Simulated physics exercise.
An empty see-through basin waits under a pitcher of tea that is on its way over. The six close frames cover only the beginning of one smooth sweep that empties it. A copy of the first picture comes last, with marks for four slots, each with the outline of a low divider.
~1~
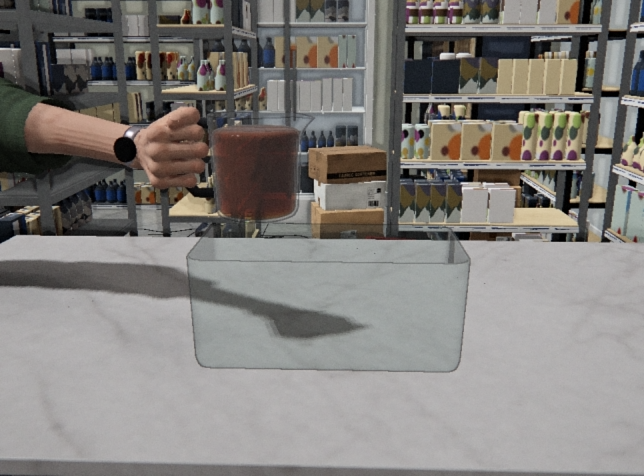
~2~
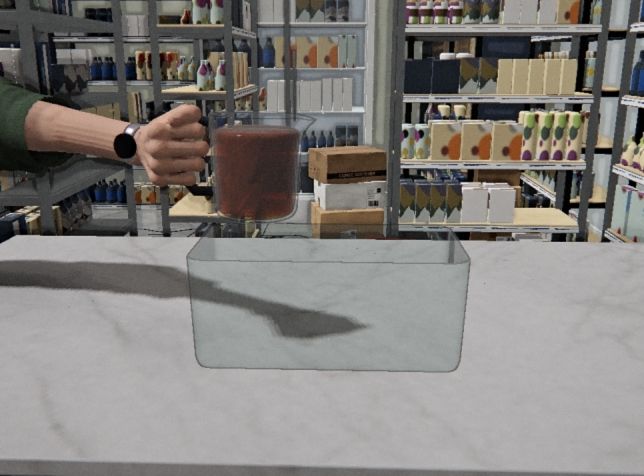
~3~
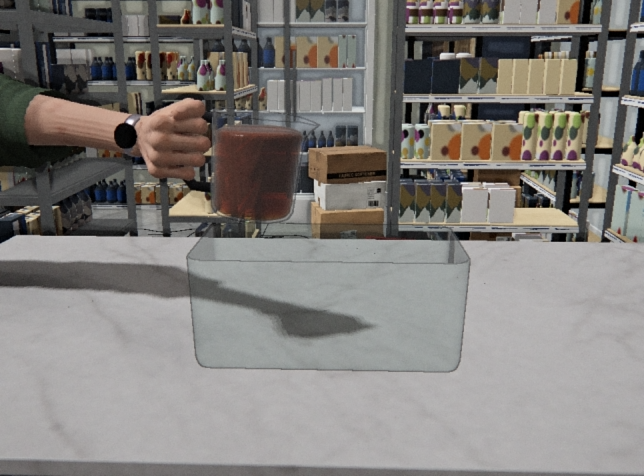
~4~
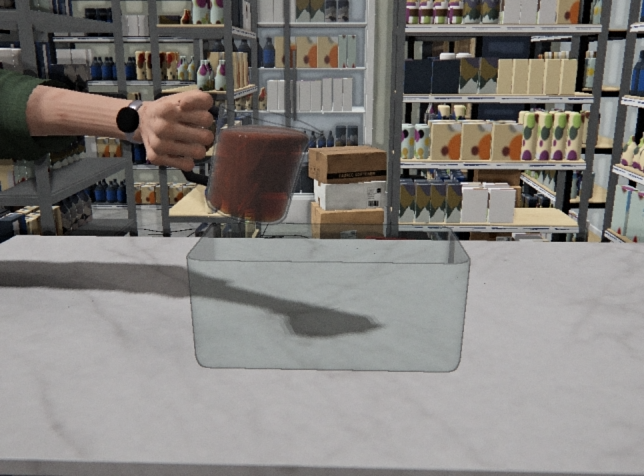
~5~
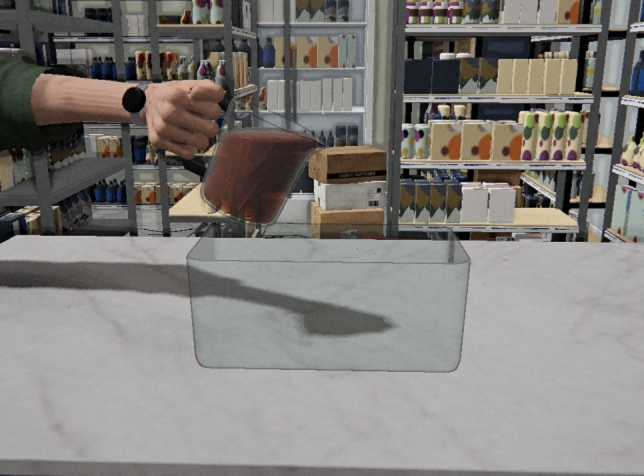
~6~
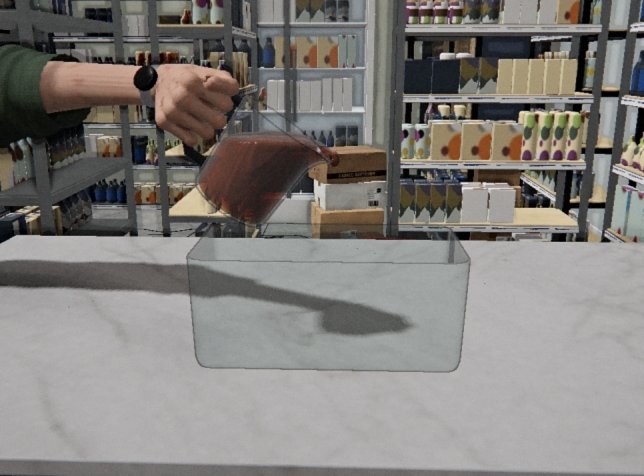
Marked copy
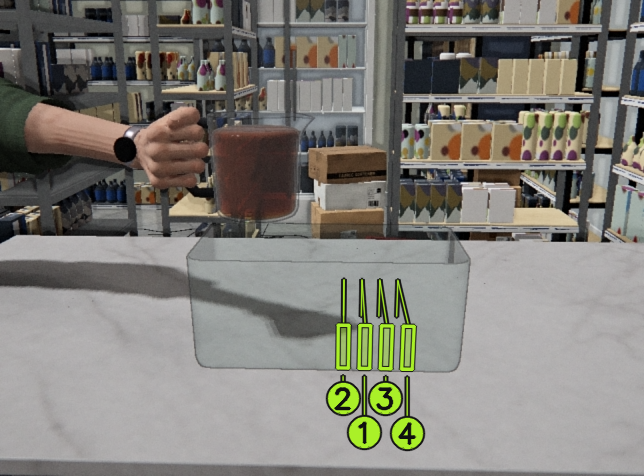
The video shows a hand holding a clear pitcher of reddish-brown liquid upright above an empty see-through basin on a marble counter, then gradually tilting it to the right until the liquid just passes over the lip.
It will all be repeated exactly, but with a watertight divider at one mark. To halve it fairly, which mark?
Take 1.
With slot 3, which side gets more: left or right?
More ends on the left.
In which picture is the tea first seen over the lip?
In picture 6.
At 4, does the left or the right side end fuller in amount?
More ends on the left.
On the marked copy, 1 at (364, 376); 2 at (343, 376); 3 at (385, 376); 4 at (407, 377).
With 1, about 51 % ends left of the wall and 48 % right of it.
With 2, about 12 % ends left of the wall and 87 % right of it.
With 3, about 90 % ends left of the wall and 10 % right of it.
With 4, about 94 % ends left of the wall and 5 % right of it.
